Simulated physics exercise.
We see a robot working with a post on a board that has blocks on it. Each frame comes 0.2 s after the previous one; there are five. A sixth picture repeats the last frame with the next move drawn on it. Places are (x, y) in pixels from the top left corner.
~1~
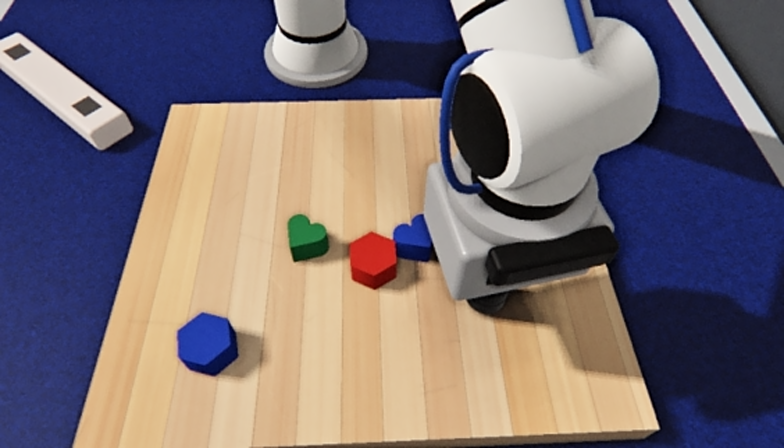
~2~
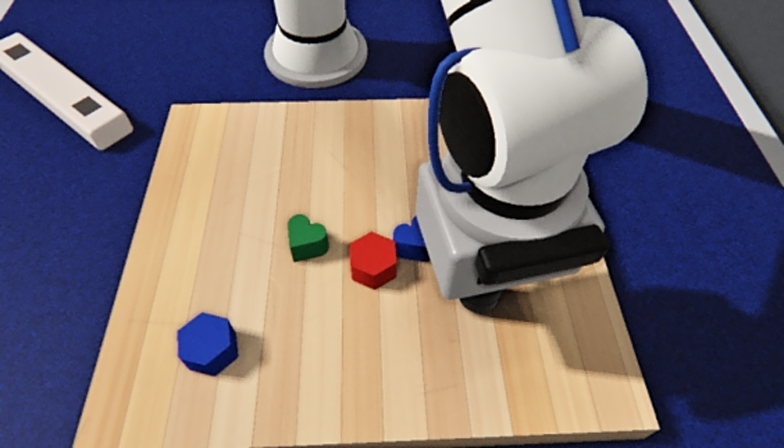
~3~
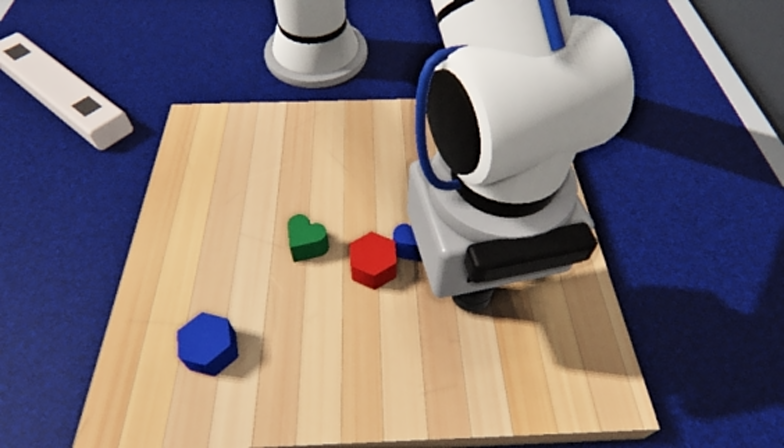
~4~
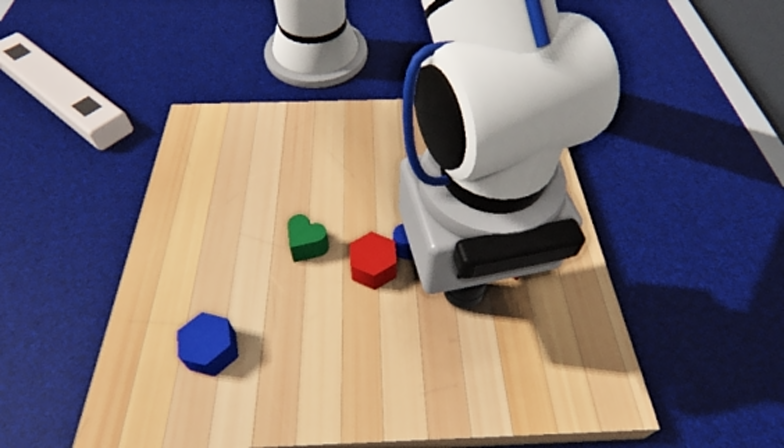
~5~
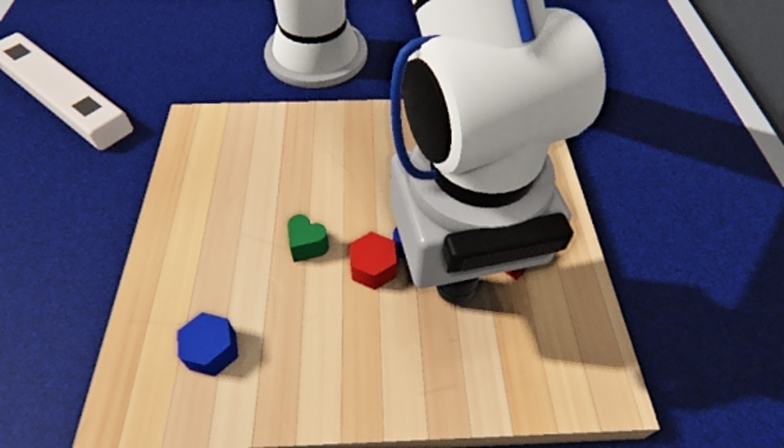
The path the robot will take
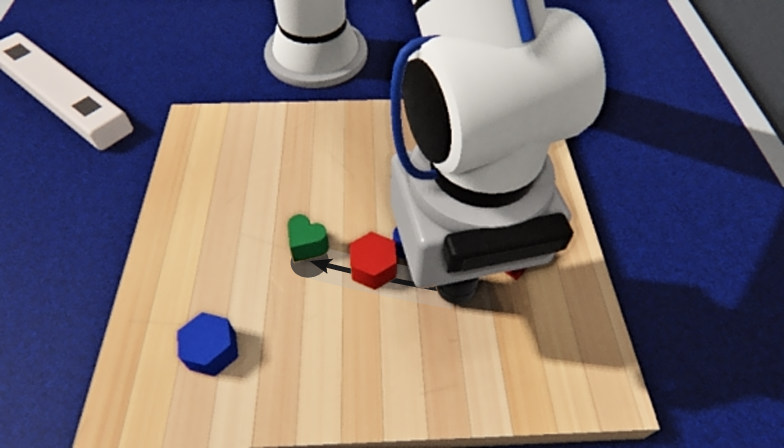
A white robot arm with a blue cable leans over a pale wooden board on blue carpet, seen from a fixed, raised view. A green heart and a red hexagon sit near the middle beside a partly covered blue heart, with a blue hexagon at lower left. The arm slides slowly left, increasingly covering the blue heart and revealing a bit of red behind it, while the blocks stay still.
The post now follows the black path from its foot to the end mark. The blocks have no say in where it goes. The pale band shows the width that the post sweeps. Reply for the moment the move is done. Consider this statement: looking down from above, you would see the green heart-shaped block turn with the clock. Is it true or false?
That is false.
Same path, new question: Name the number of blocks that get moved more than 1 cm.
I'm going with two.
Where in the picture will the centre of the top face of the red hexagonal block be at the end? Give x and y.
Its top face will be centred at roughly (306, 212).
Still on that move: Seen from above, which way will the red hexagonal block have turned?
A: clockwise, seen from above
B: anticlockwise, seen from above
I choose A.
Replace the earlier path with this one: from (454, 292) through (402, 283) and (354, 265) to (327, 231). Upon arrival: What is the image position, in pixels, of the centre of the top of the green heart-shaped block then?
It ends at (271, 212).
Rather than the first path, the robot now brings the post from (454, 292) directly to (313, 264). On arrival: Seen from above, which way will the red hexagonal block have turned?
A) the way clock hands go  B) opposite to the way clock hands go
It's A.
Path on the board, straight from (454, 292) to (310, 261).
On the path given first. One third of the way, post (404, 278); red hexagonal block (363, 249).
Two thirds of the way, post (355, 268); green heart-shaped block (290, 221), turned 50° anticlockwise; red hexagonal block (329, 229), turned 45° clockwise.
At the end, post (309, 257); green heart-shaped block (269, 204), turned 60° anticlockwise; red hexagonal block (306, 212), turned 90° clockwise; blue heart-shaped block in place.
